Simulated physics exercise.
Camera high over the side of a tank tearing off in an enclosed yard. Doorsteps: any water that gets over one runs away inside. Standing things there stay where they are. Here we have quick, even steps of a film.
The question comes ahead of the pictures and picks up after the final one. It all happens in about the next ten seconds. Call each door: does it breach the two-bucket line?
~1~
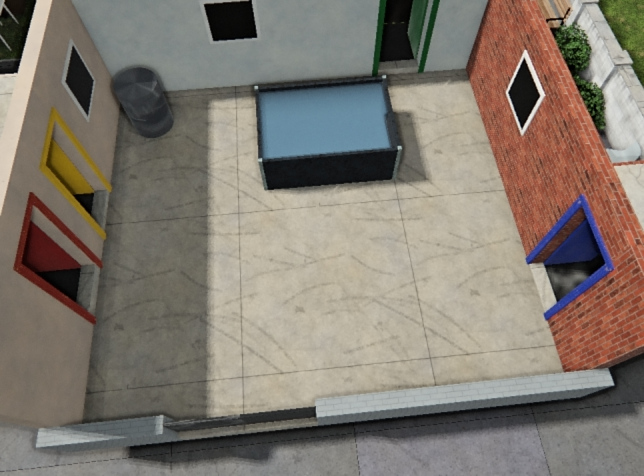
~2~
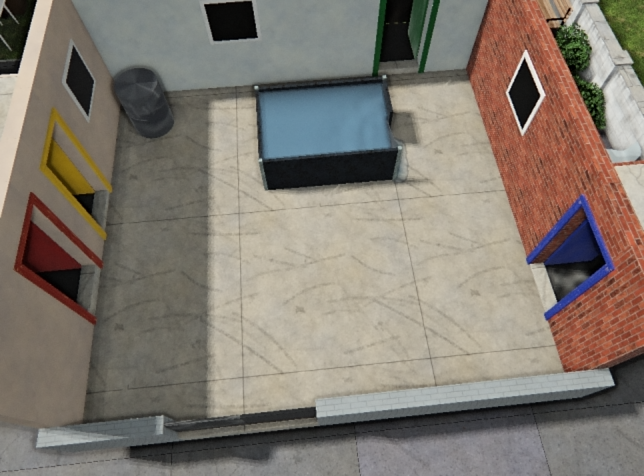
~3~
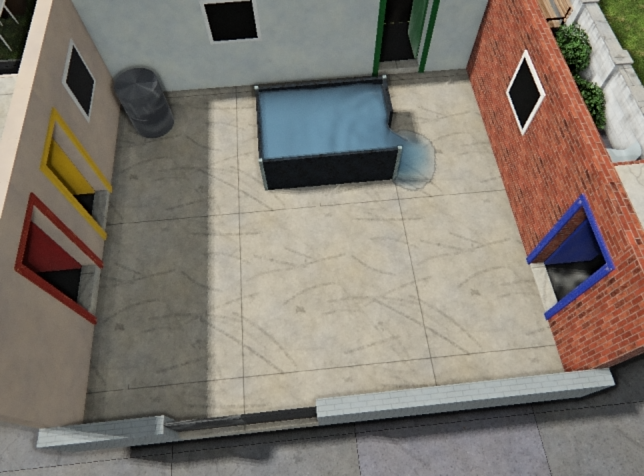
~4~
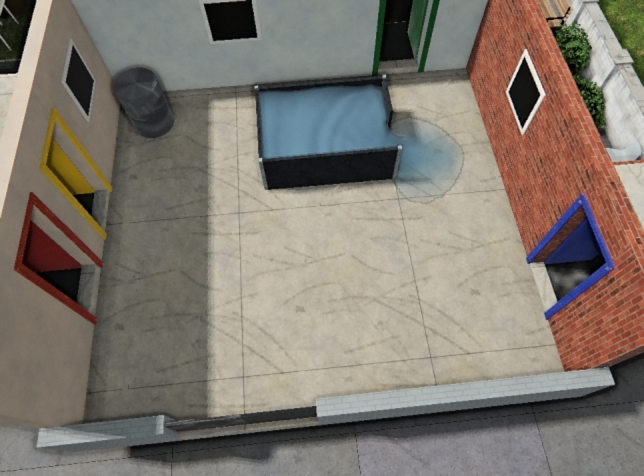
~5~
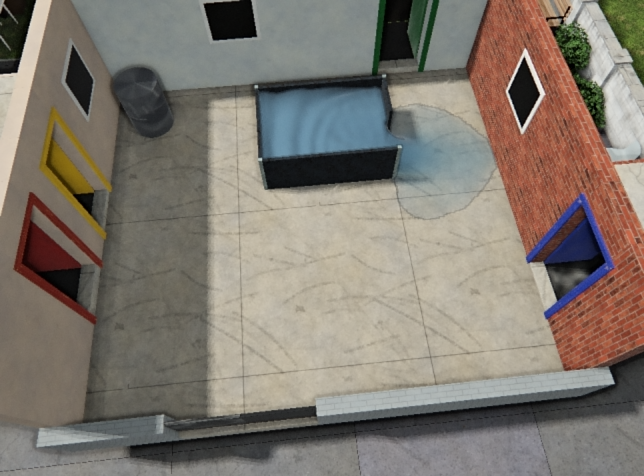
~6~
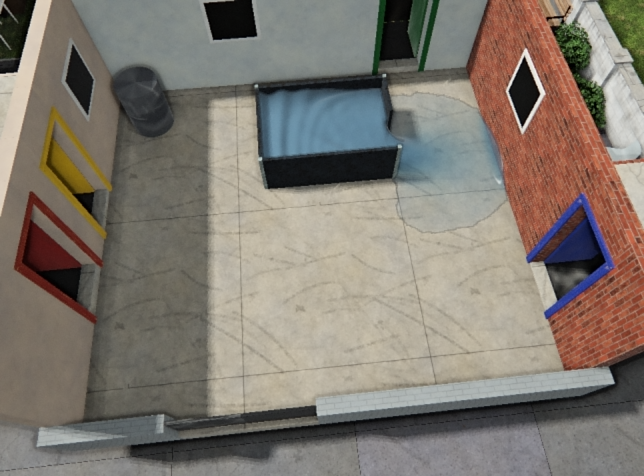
Calls: The yellow door does not breach it; the blue door breaches it; the red door does not breach it; the green door does not breach it.
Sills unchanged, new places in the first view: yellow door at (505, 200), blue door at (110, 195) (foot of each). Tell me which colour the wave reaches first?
The one in yellow.
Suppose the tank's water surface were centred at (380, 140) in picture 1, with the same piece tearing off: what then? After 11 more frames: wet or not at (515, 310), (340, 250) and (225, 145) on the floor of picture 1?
Soaked, parched, parched.
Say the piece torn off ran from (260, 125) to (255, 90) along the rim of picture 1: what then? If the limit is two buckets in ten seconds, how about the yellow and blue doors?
Briefly, yellow door crosses the line and blue door crosses the line.
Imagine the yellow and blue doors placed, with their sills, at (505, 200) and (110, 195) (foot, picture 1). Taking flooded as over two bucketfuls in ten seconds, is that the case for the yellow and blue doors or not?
Well, the yellow door beats the threshold, but the blue door misses the threshold.
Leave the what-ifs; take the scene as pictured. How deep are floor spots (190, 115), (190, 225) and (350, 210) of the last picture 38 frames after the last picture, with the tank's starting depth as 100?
I'd say around 8 per cent, then 0 per cent, then 0 per cent.
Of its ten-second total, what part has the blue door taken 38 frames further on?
It should be near 70 percent of the ten-second total.
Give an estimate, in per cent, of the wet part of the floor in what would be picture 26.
About 35 percent.
A moment on, water covers 15 % of the floor; the yellow door not reached, the blue door wet at the sill, nothing in, the red door not reached, the green door wet at the sill, nothing in.
Next, water covers 20 % of the floor; the yellow door not reached, the blue door under two buckets in, the red door not reached, the green door wet at the sill, nothing in.
Then, water covers 35 % of the floor; the yellow door not reached, the blue door over two buckets in, the red door not reached, the green door wet at the sill, nothing in.
Later, water covers 75 % of the floor; the yellow door not reached, the blue door over two buckets in, the red door not reached, the green door wet at the sill, nothing in.
In the end, water covers 100 % of the floor; the yellow door wet at the sill, nothing in, the blue door far over two buckets in, the red door wet at the sill, nothing in, the green door wet at the sill, nothing in.
